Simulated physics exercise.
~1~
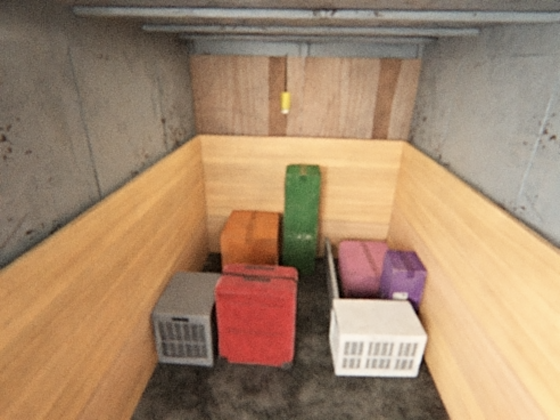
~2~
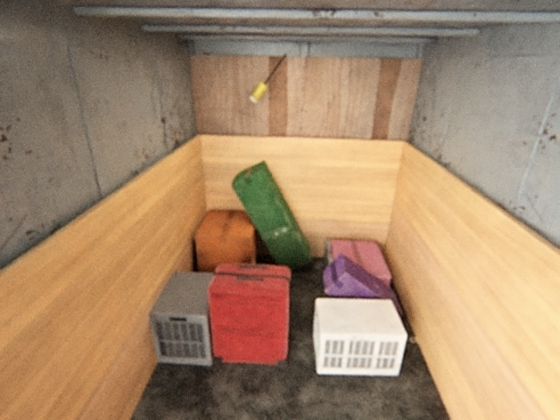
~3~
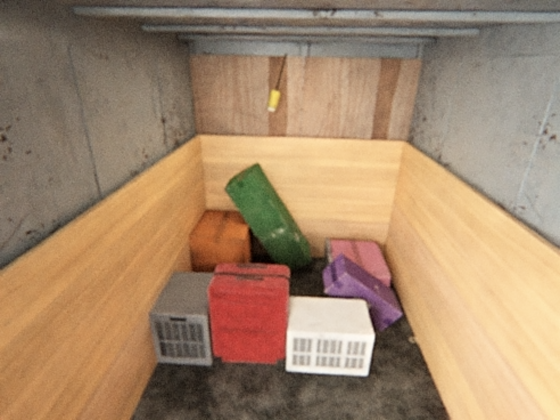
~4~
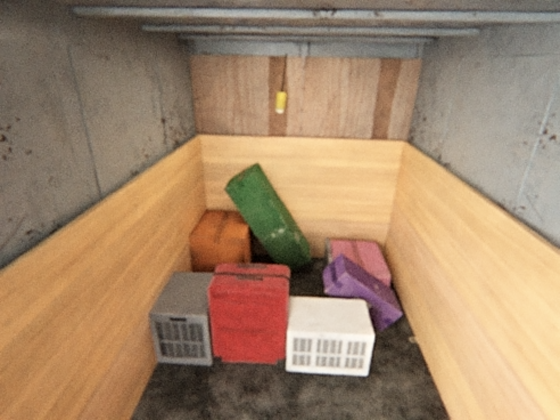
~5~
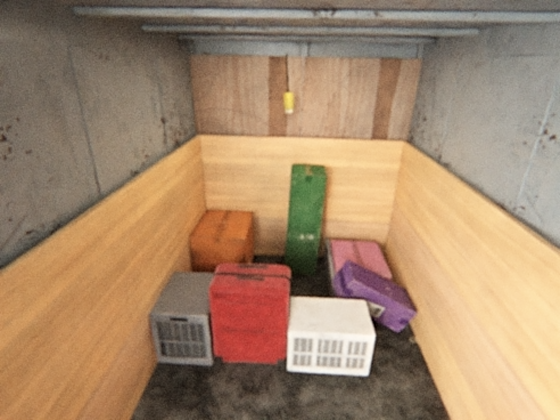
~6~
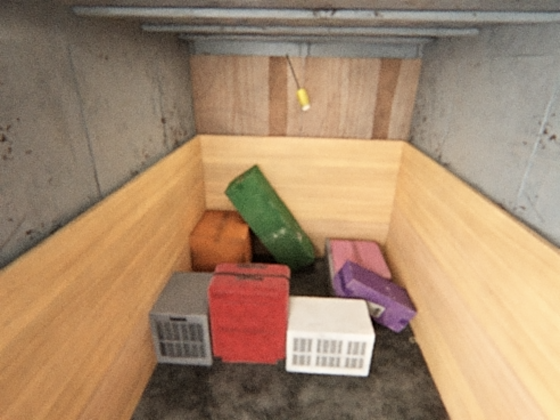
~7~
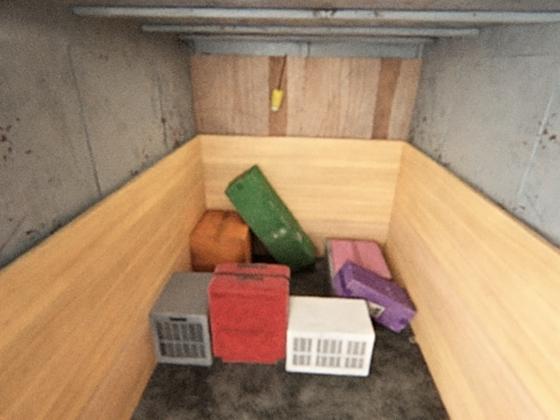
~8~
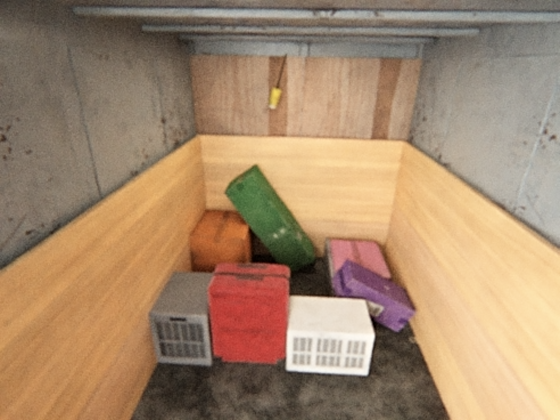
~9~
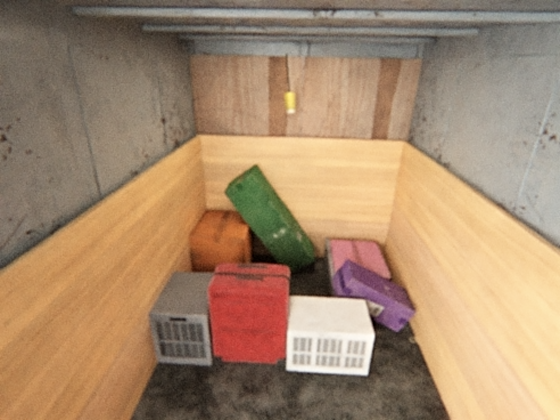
The footage shows a van's load bay where, beneath a swinging lamp, orange and white boxes slide left as a tall green box and a purple one tip left. The green box briefly stands upright before leaning left again, and everything settles with the purple box tipped beside the pink one.
